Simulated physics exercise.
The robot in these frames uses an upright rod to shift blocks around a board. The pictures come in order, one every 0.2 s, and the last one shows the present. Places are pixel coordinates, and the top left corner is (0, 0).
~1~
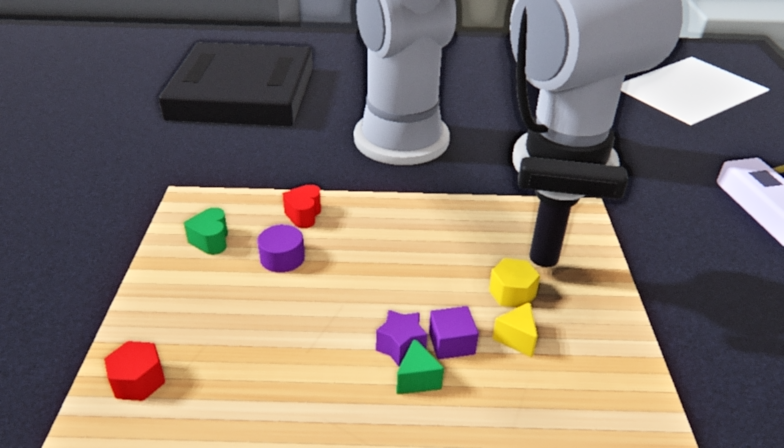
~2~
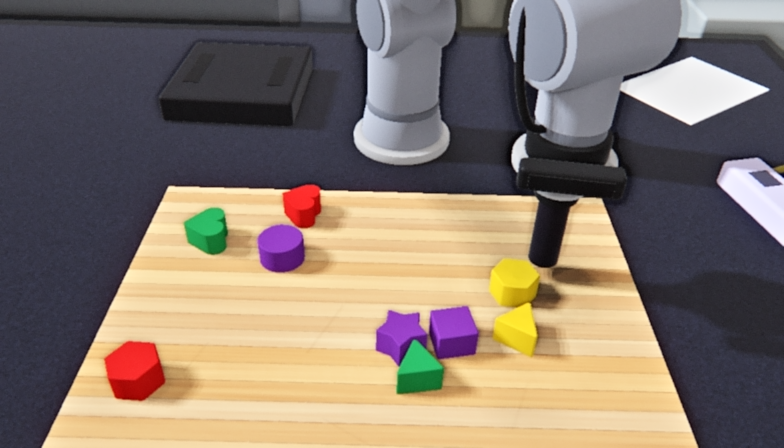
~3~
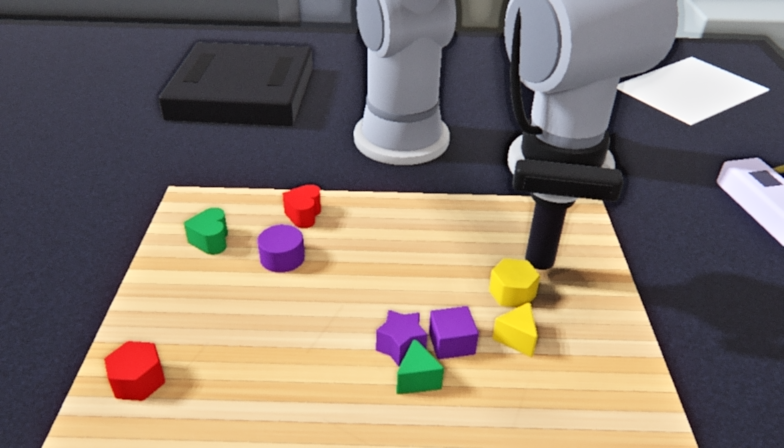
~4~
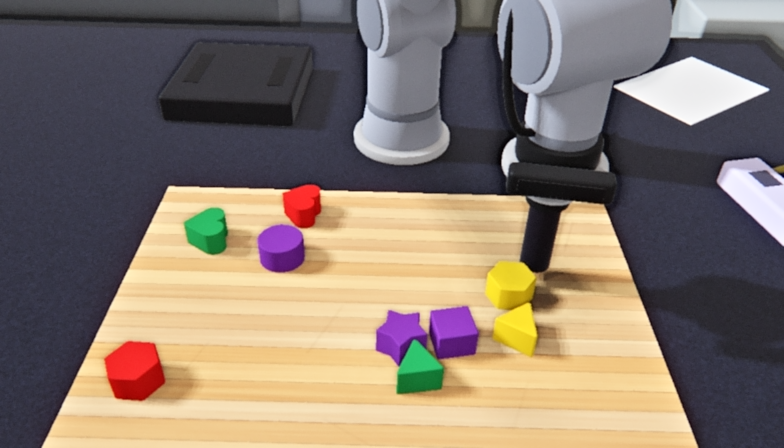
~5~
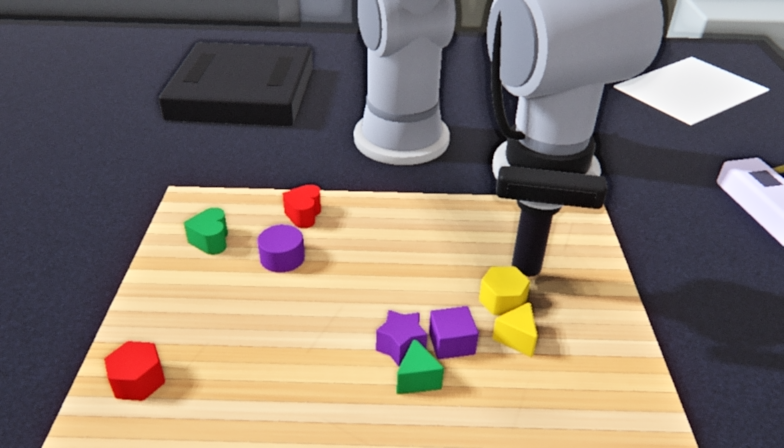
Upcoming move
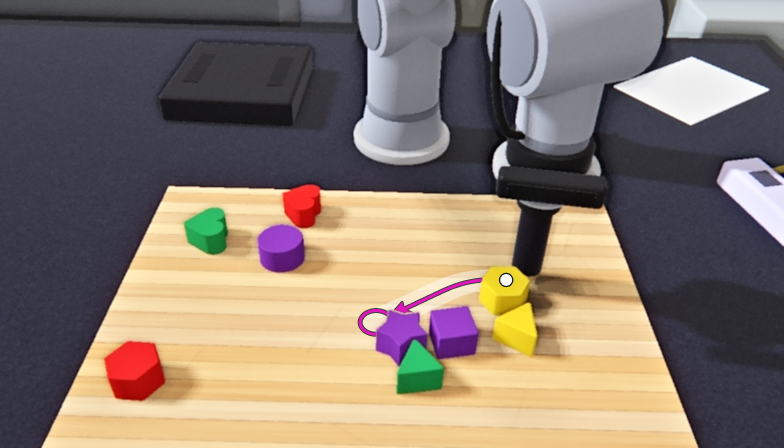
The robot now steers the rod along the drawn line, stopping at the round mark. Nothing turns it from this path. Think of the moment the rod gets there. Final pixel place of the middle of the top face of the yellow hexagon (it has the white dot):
At roughly (484, 287).
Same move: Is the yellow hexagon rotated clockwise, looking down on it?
The answer is no.
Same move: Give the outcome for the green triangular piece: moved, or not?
Stays put.
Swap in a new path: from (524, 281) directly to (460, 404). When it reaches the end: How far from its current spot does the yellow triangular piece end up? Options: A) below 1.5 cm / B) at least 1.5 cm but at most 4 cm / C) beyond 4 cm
Answer: B.
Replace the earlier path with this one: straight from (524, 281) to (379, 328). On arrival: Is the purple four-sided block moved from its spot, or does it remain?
The result: It moves.
Path on the board, from (524, 281) through (470, 282) and (424, 300) to (376, 322); the dot is on the yellow hexagon.
What follows on the original path. One third of the way, rod at (472, 268); yellow hexagon at (486, 286), turned 70° anticlockwise.
Two thirds of the way, rod at (424, 286); yellow hexagon at (484, 287), turned 80° anticlockwise.
At the end, rod at (376, 308); purple star block at (399, 327), turned 15° anticlockwise; green triangular piece in place; purple four-sided block in place; yellow hexagon at (484, 287), turned 80° anticlockwise.
